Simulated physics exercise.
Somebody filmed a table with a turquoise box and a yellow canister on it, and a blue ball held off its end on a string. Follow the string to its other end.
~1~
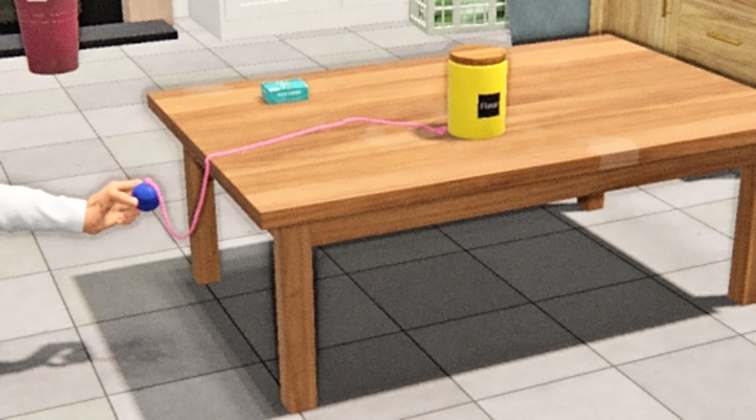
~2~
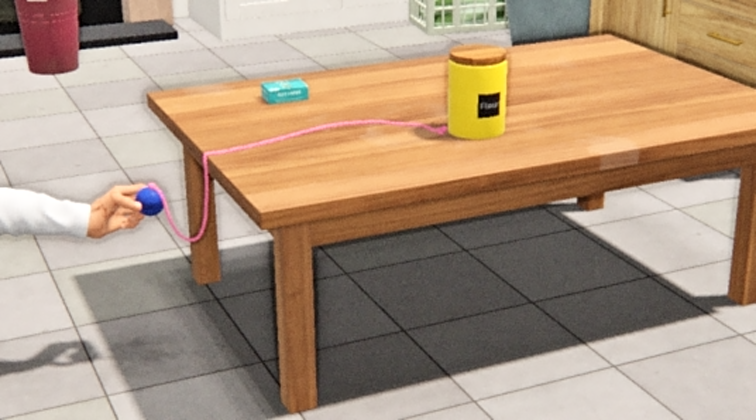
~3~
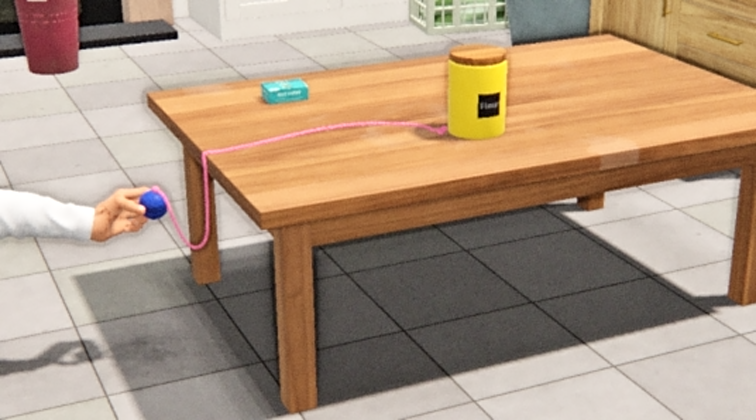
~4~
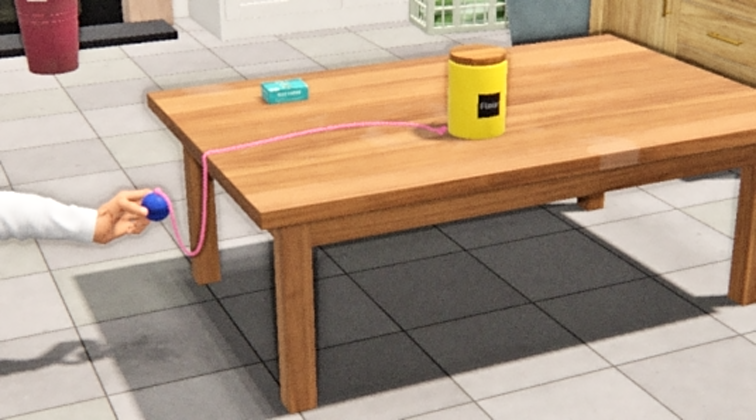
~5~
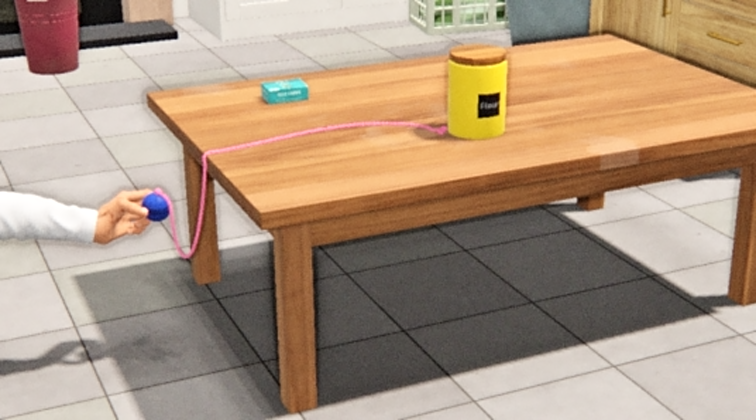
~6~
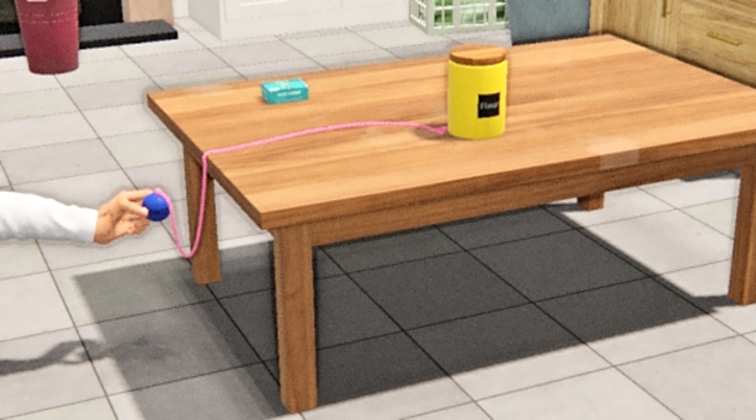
A hand in a white sleeve holds a blue ball off the left end of a wooden table, seen from slightly above in a room with a pale tiled floor. A pink string runs from the ball across the tabletop, past a small turquoise box, to a yellow canister. The hand shifts the ball slightly right and down, then stays nearly still; the slack string sways, while the camera remains steady.
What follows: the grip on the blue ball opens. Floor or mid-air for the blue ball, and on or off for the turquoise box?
The blue ball drops all the way and the turquoise box stays on top.
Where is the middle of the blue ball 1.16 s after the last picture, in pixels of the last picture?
By then it is at (195, 343).
Then, 0.52 s on from there, ball on the floor near (178, 339); canister in place; box in place.
Then, 1.16 s on from there, ball on the floor near (195, 343); canister in place; box in place.
In the end, ball on the floor near (199, 343); canister in place; box in place. The blue ball reaches the floor and the turquoise box remains where it stands.
